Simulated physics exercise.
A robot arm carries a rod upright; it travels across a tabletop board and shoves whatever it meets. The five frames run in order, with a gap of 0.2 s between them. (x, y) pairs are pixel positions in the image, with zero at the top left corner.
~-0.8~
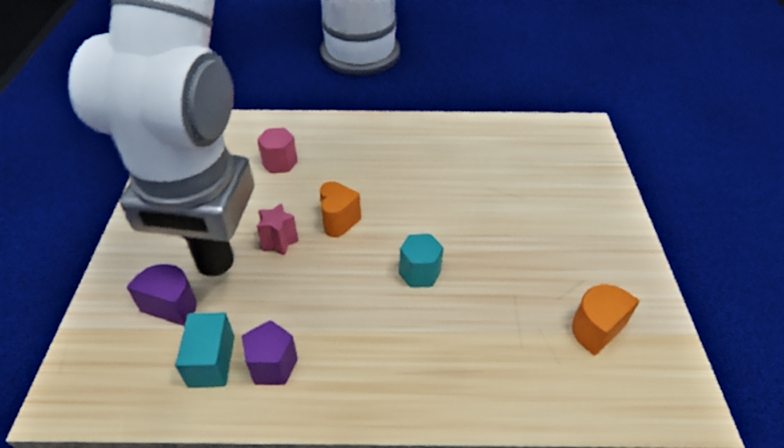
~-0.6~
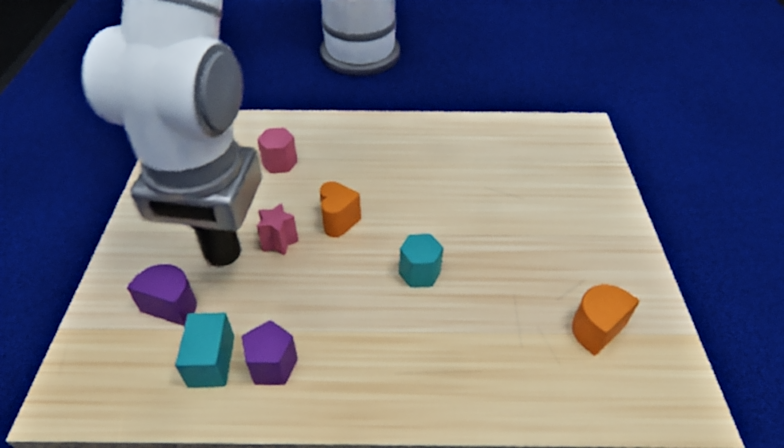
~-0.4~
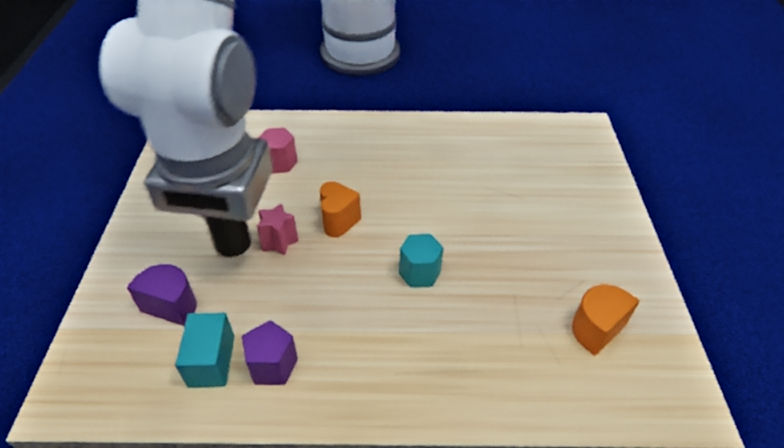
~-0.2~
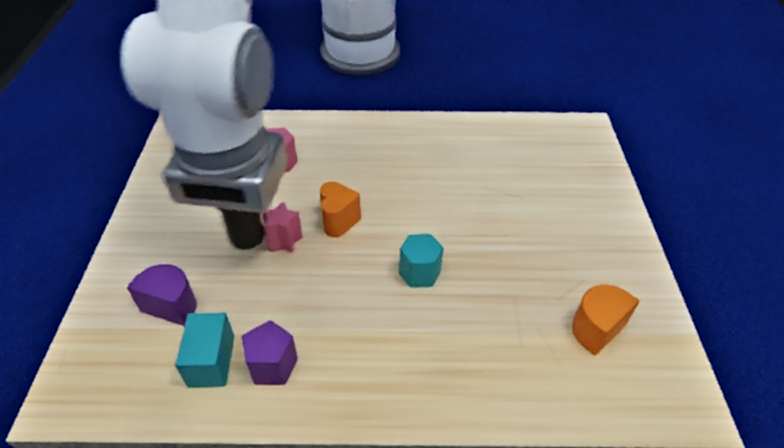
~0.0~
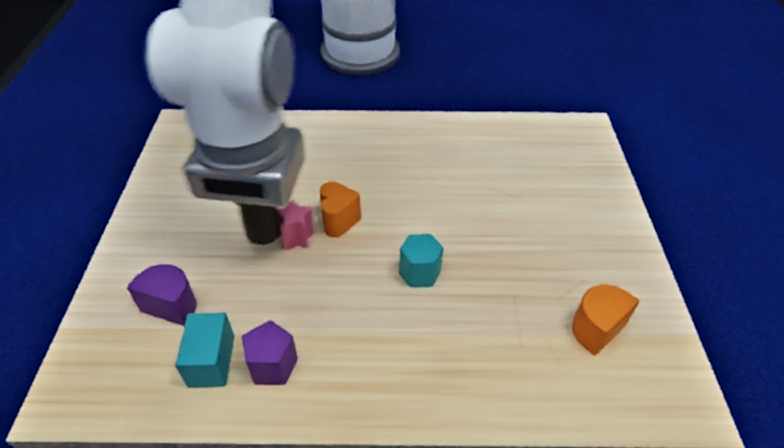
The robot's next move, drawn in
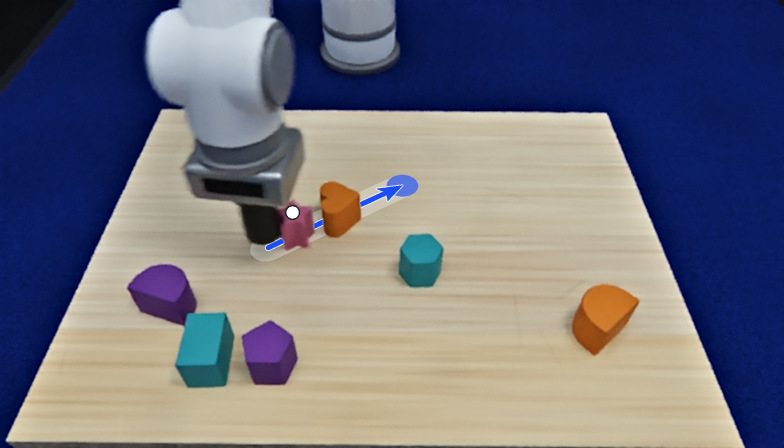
A white robot arm moved its black rod up and to the right across a wooden board of colored blocks, then nudged the pink star a short way right, toward the orange heart.
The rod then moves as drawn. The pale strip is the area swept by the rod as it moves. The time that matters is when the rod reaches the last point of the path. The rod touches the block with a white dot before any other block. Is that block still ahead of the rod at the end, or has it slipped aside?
Pushed ahead.
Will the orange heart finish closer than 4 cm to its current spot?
My answer is no.
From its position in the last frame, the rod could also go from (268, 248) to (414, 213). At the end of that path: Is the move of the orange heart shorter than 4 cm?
I'd say no.
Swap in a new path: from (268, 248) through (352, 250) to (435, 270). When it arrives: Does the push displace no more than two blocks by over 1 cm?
It seems not.
Path on the board, in a line from (268, 248) to (402, 185); the dot is on the pink star block.
On the path given first. One third of the way, rod at (314, 209); pink star block at (342, 191); orange heart at (370, 185).
Two thirds of the way, rod at (360, 188); pink star block at (387, 172); orange heart at (416, 170), turned 15° clockwise.
At the end, rod at (403, 169); pink star block at (432, 158), turned 20° clockwise; orange heart at (459, 160), turned 30° clockwise.
